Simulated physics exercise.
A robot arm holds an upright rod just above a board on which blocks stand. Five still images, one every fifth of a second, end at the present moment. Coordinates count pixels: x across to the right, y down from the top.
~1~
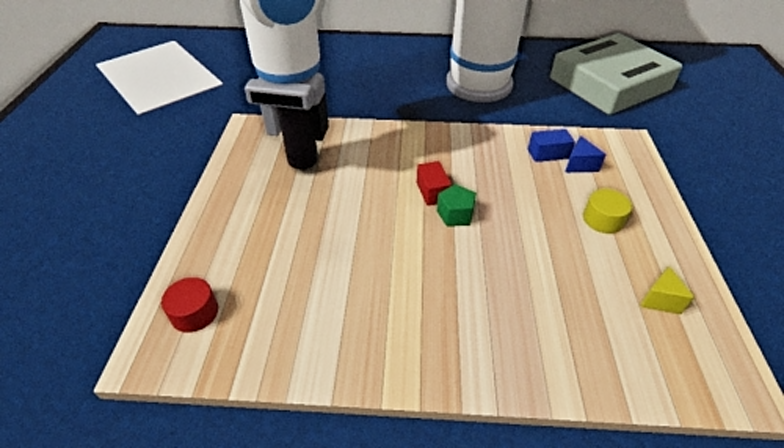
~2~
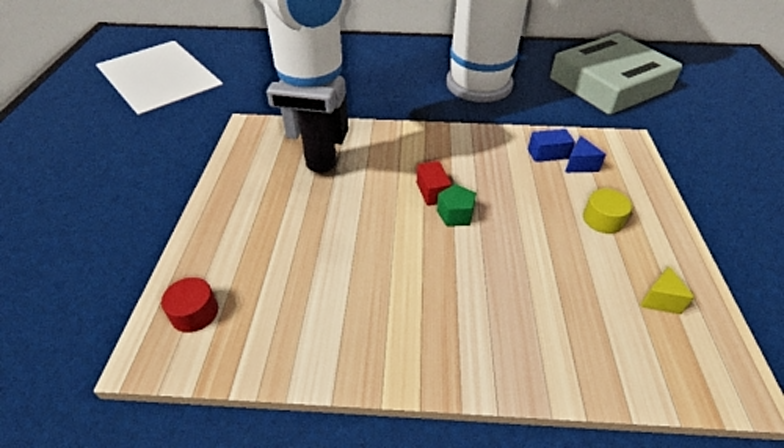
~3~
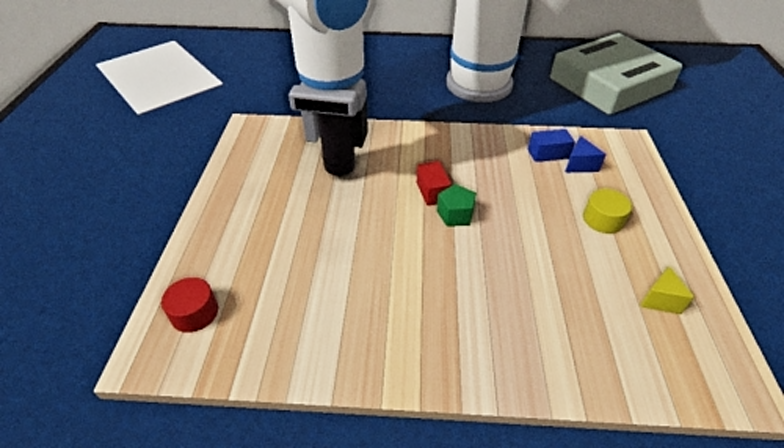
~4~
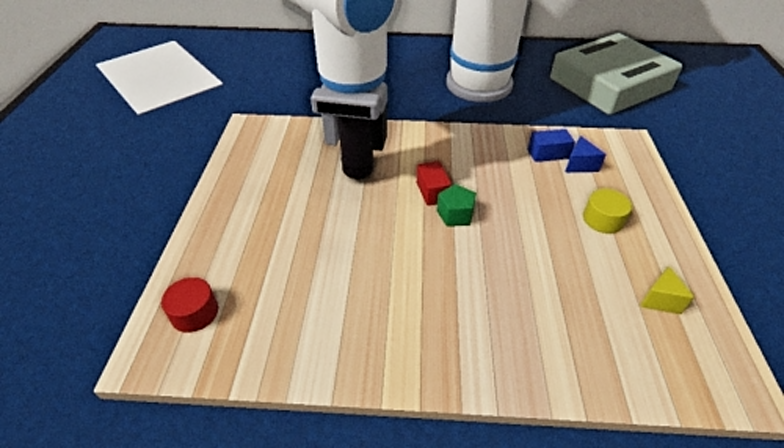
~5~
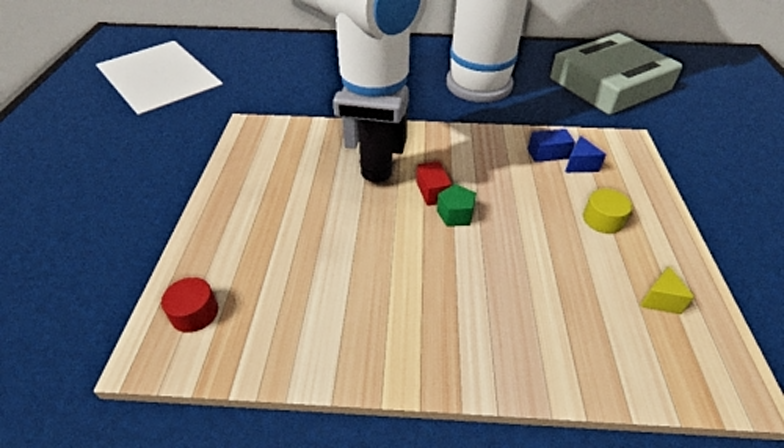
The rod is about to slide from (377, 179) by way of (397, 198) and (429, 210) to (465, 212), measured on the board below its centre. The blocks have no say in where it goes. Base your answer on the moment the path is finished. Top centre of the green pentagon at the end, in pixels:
It will likely be found at (505, 205).
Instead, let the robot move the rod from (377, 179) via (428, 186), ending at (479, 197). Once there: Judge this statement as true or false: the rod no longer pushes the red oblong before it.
False
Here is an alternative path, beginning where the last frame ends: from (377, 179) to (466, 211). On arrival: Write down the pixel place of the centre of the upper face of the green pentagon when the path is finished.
It comes to (488, 216).
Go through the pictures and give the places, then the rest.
The first picture shows tip of the rod (303, 160), middles of tops, red oblong (434, 174), green pentagon (459, 197).
The second picture shows rod (321, 164), nothing pushed.
The third picture shows rod (340, 167), nothing pushed.
The fourth picture shows rod (358, 170), nothing pushed.
The fifth picture shows rod (377, 173), red oblong (434, 174), green pentagon (459, 197).
What follows on the original path. One third of the way, rod (398, 192); nothing pushed yet.
Two thirds of the way, rod (430, 204); red oblong (442, 174), turned 40° anticlockwise; green pentagon (468, 198).
At the end, rod (467, 206); red oblong (448, 173), turned 65° anticlockwise; green pentagon (505, 205), turned 15° clockwise.
